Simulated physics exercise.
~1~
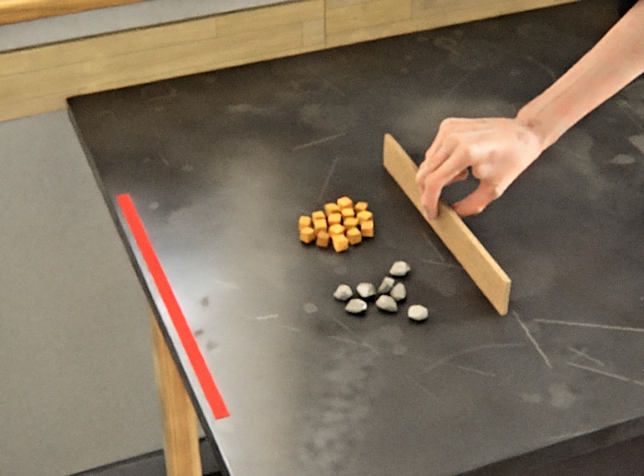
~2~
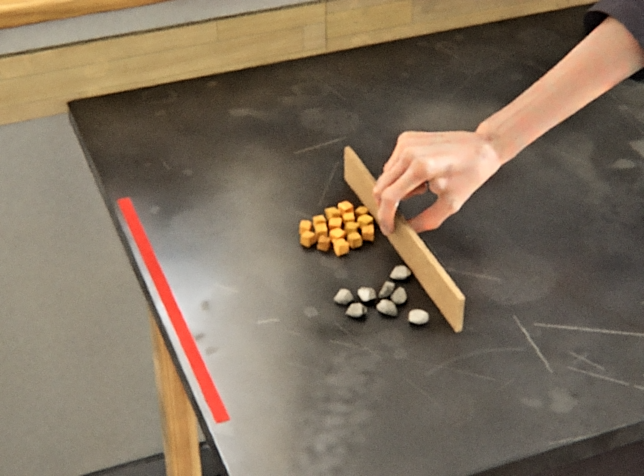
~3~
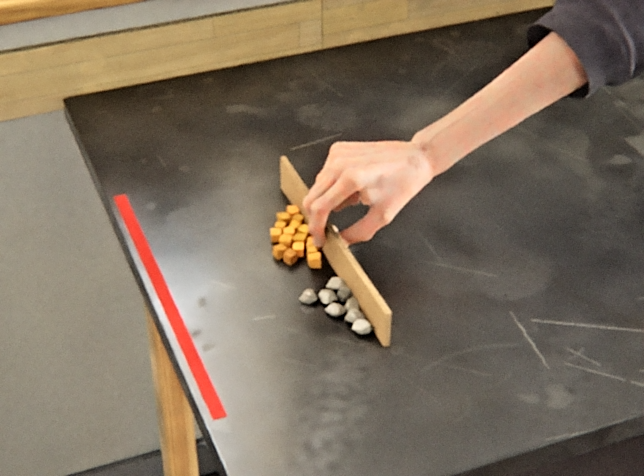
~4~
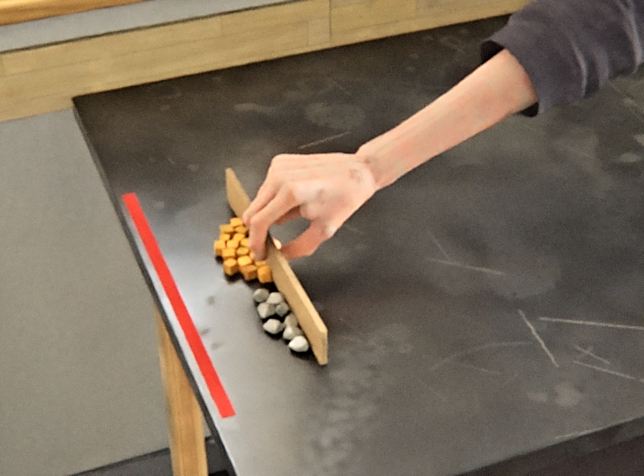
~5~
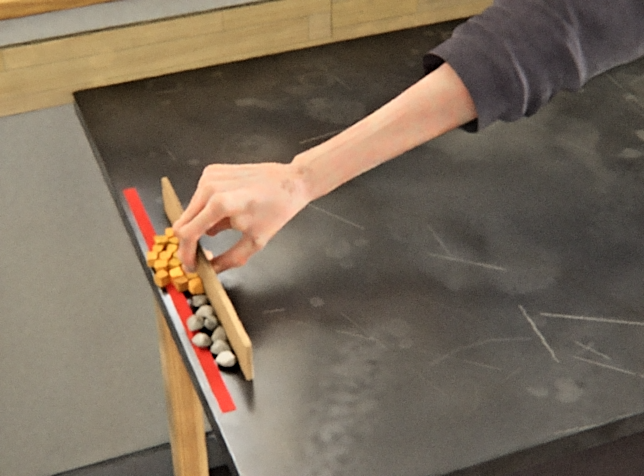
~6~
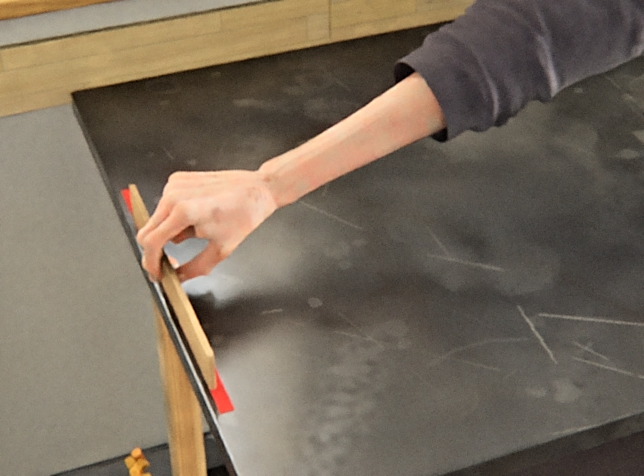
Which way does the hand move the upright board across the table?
The hand moves the board to the left, towards the red tape near the table's edge.
